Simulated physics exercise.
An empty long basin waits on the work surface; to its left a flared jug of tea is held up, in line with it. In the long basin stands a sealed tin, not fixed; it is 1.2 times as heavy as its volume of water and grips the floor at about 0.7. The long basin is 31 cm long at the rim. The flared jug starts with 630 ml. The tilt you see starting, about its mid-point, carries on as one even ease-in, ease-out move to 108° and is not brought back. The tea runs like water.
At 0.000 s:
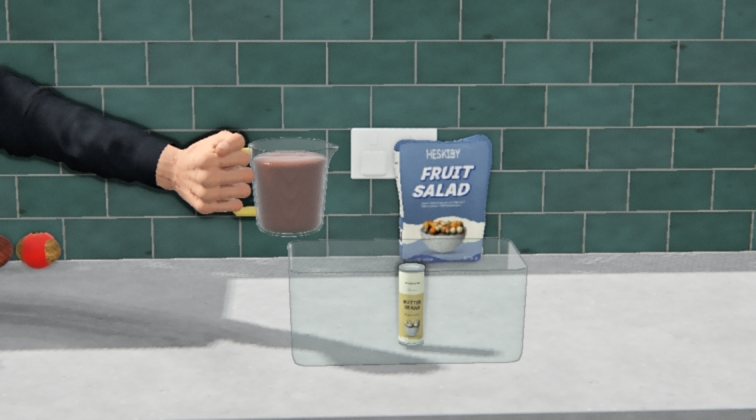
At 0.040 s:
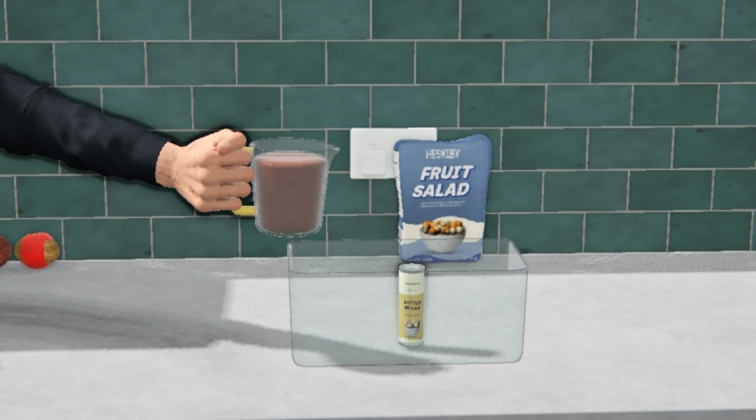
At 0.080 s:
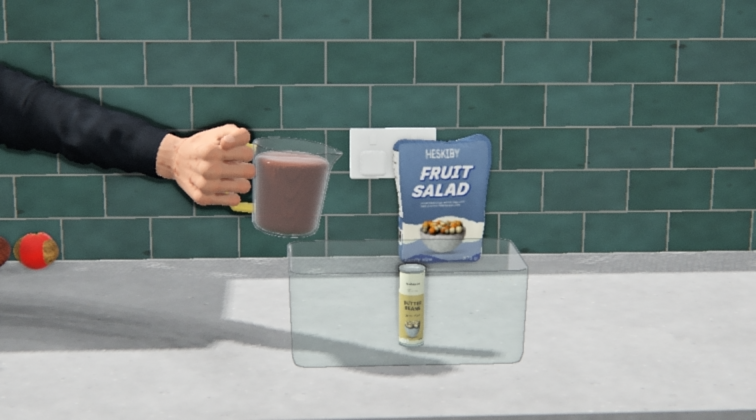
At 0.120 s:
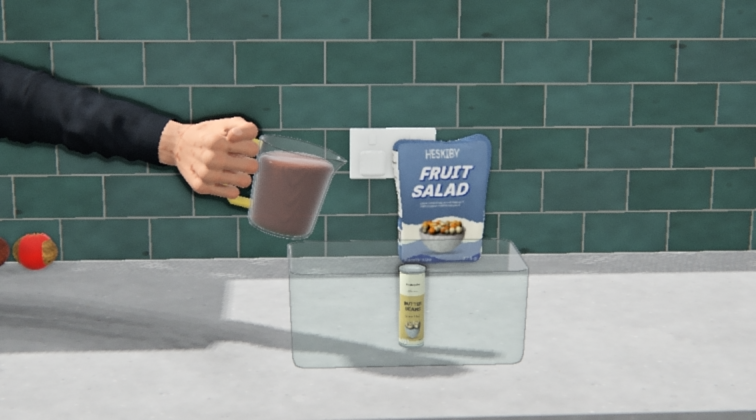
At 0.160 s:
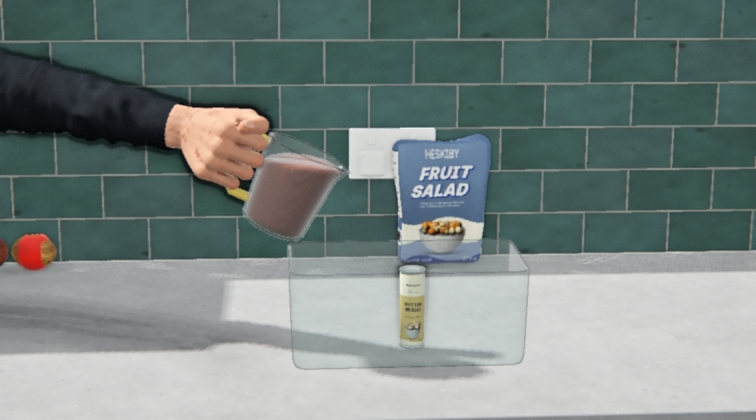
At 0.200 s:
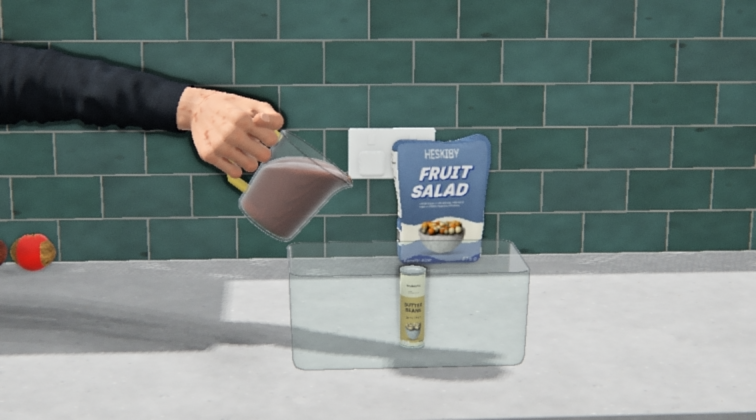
A hand in a dark sleeve holds a clear jug of brownish liquid nearly upright, above and left of a clear basin on a counter. The jug then tilts to the right, slightly at first and then steeply, until the liquid slants across it and reaches the lip.
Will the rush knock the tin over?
The tin remains upright.
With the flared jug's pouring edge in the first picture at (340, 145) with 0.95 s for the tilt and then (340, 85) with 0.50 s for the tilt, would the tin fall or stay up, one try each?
First it keeps standing; then it topples.
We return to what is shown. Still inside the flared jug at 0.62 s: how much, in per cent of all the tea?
About 8 per cent.
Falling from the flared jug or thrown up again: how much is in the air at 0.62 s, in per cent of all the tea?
About 7 per cent.
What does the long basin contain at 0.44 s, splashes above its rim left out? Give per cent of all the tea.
About 38 per cent.
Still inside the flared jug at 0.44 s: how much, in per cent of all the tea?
Some 44 per cent.
Then, 0.44 s in, the tilt is 104° and 44 per cent is still to pour; the tin stands where it began.
Then, 0.62 s in, the tilt is 108° and 8 per cent is still to pour; the tin stands 1 cm from where it began.
Then, 0.80 s in, the tilt is 108° and 0 per cent is still to pour; the tin stands 1 cm from where it began.
Then, 1.00 s in, the tilt is 108° and 0 per cent is still to pour; the tin stands 1 cm from where it began.
Finally, the tin stands 1 cm from where it began.
